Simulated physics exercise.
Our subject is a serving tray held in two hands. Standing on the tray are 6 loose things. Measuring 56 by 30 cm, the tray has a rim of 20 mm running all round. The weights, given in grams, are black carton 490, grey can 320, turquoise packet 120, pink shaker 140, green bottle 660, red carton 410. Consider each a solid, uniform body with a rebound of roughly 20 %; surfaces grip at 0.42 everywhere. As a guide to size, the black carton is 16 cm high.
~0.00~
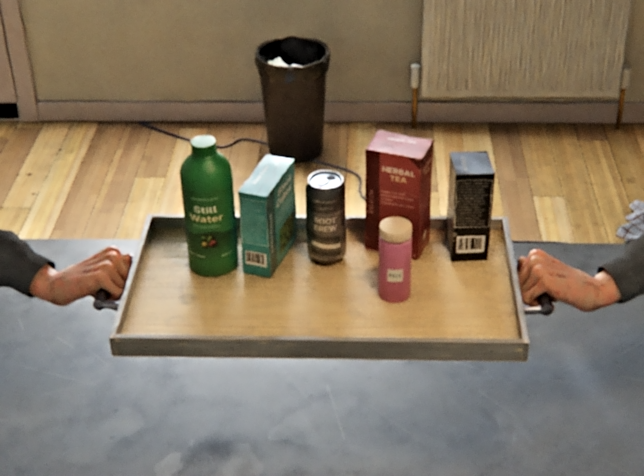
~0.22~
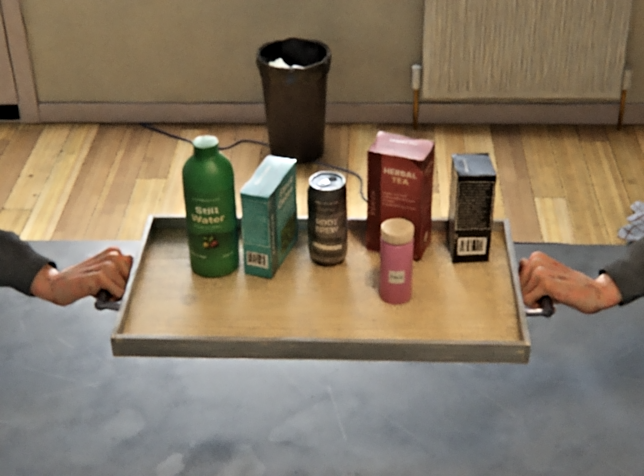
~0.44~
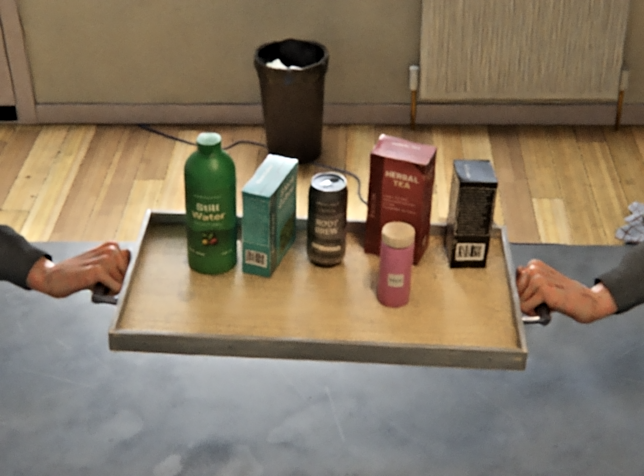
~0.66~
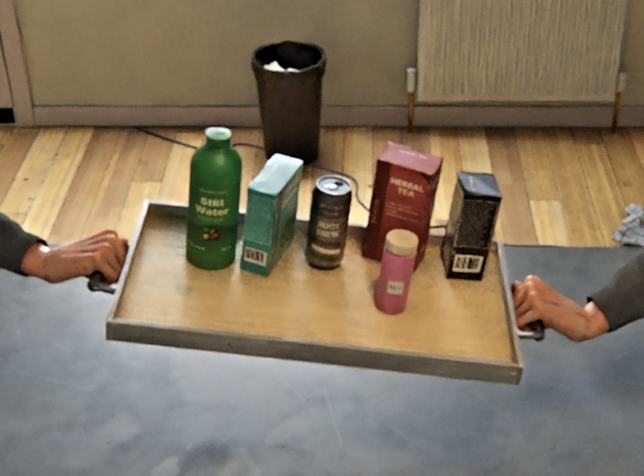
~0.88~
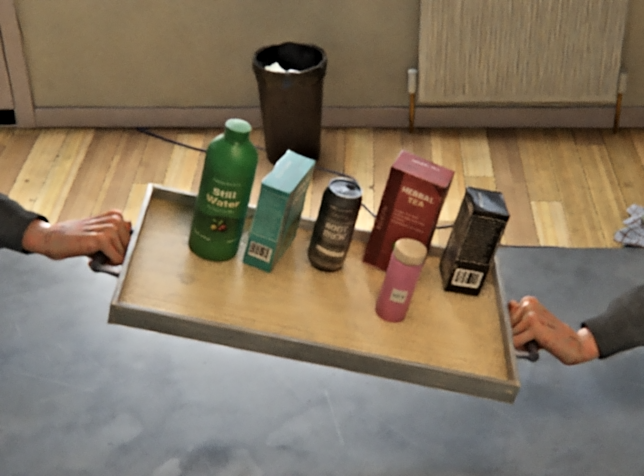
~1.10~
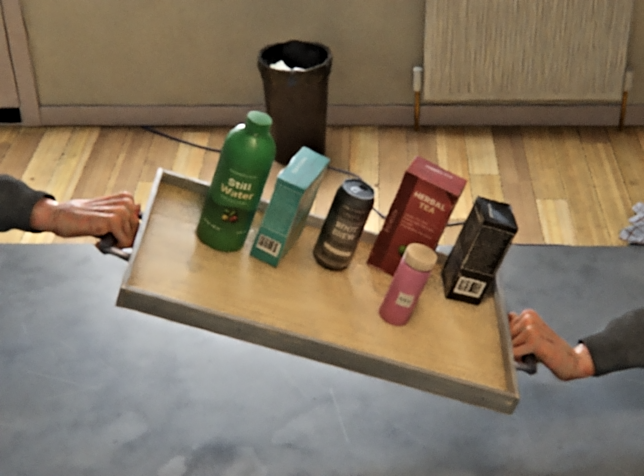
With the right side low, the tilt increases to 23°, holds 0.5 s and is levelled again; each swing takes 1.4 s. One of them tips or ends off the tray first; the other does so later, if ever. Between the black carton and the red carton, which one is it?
I would say the former of the pair.
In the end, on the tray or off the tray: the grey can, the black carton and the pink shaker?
Observed: Grey can remains in bounds; black carton exits its support; pink shaker remains in bounds.
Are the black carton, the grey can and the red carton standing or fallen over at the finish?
Here's how it ends: The black carton comes down, the grey can comes down, and the red carton never goes down.
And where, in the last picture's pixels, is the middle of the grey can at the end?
Rest position, about (463, 257) px.
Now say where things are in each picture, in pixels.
The first frame shows tray level; black carton (469, 207); red carton (398, 196).
The second frame shows tray level; pink shaker (396, 262); green bottle (211, 205).
The third frame shows tray at 3°, right edge down; grey can (327, 221); turquoise packet (270, 216).
The fourth frame shows tray at 7°, right edge down; pink shaker (396, 272); green bottle (214, 197).
The fifth frame shows tray at 14°, right edge down; grey can (335, 226); turquoise packet (279, 212).
The sixth frame shows tray at 19°, right edge down; black carton (478, 252); red carton (416, 223).
By 1.70 s, tray at 23°, right edge down; black carton now off the tray; red carton 3 cm from its spot near (437, 233); pink shaker on its side.
By 1.90 s, tray at 23°, right edge down; red carton 8 cm from its spot near (465, 242); grey can on its side; green bottle rocked 60° off its seat.
By 2.70 s, tray at 12°, right edge down; red carton rocked 4° off its seat near (490, 224); grey can on its side; green bottle rocked 58° off its seat.
When it is over (4.1 s), off the tray, black carton; lying over on the tray, grey can, pink shaker and green bottle; not toppled but over 5 cm from the start, turquoise packet and red carton. End places, in pixels of the last picture, black carton near (544, 338), red carton near (480, 197). Black carton went at 1.64 s; red carton was never lost.
